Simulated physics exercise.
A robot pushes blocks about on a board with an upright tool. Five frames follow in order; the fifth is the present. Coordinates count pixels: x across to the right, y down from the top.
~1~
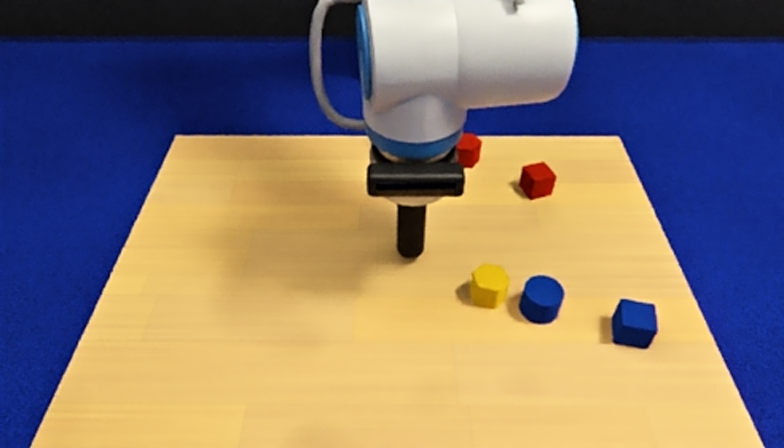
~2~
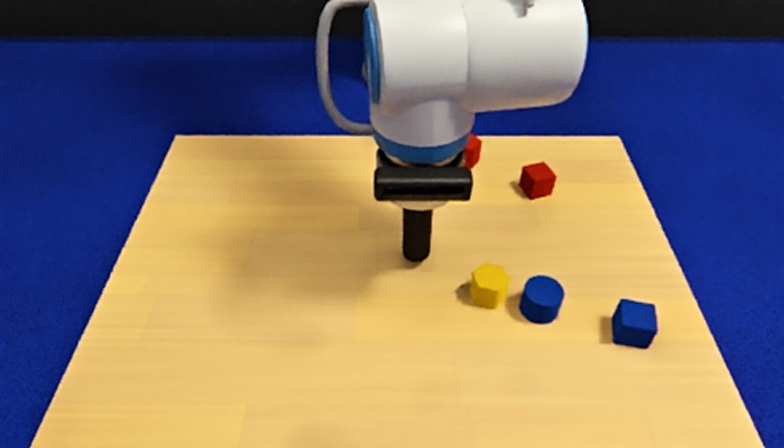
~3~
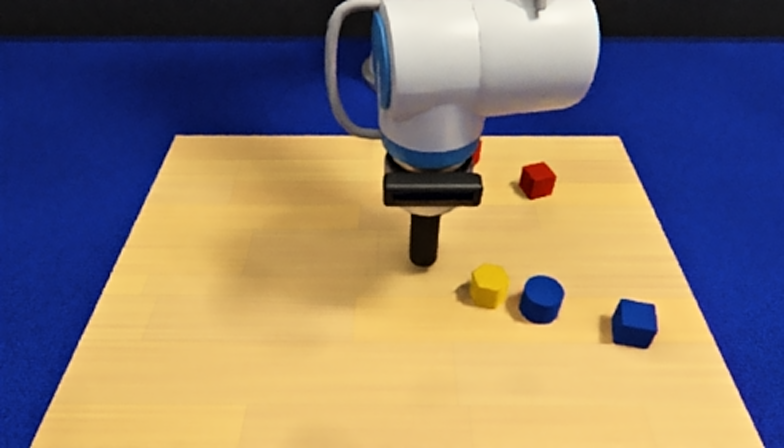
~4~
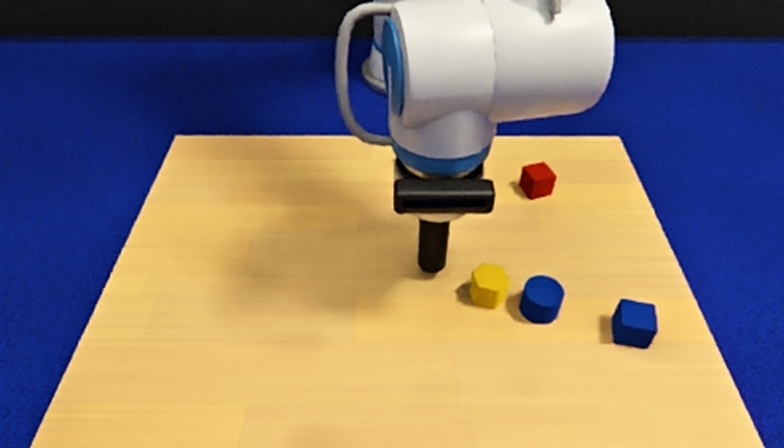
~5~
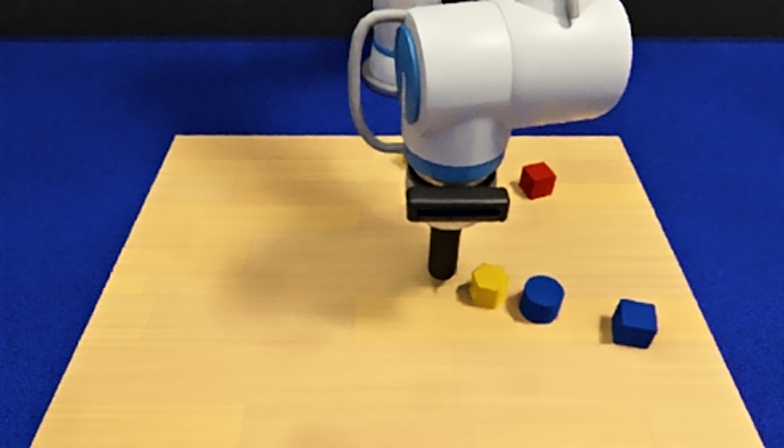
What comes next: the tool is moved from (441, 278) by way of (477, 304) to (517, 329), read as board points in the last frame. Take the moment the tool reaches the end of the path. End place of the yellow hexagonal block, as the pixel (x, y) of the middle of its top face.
The top centre is at (528, 283).
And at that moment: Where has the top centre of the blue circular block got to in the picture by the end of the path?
Its top middle: (565, 288).
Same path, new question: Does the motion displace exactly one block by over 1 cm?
That would be a no.
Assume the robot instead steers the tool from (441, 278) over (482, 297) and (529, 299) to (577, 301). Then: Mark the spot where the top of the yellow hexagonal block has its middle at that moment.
The centre of its top will be at (599, 261).
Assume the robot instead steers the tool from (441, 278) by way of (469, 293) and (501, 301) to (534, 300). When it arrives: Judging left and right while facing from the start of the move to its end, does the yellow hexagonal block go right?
No, that is not how it ends up.
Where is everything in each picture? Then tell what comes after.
In the first frame, tool's lower end (411, 248); yellow hexagonal block (491, 276); blue circular block (544, 290).
In the second frame, tool (416, 252); blocks still.
In the third frame, tool (423, 257); blocks still.
In the fourth frame, tool (432, 263); blocks still.
In the fifth frame, tool (442, 270); yellow hexagonal block (491, 276); blue circular block (544, 290).
The first path, step by step. Halfway along, tool (478, 296); yellow hexagonal block (512, 281), turned 40° anticlockwise; blue circular block (551, 290).
At the end, tool (519, 321); yellow hexagonal block (528, 283), turned 95° anticlockwise; blue circular block (565, 288).
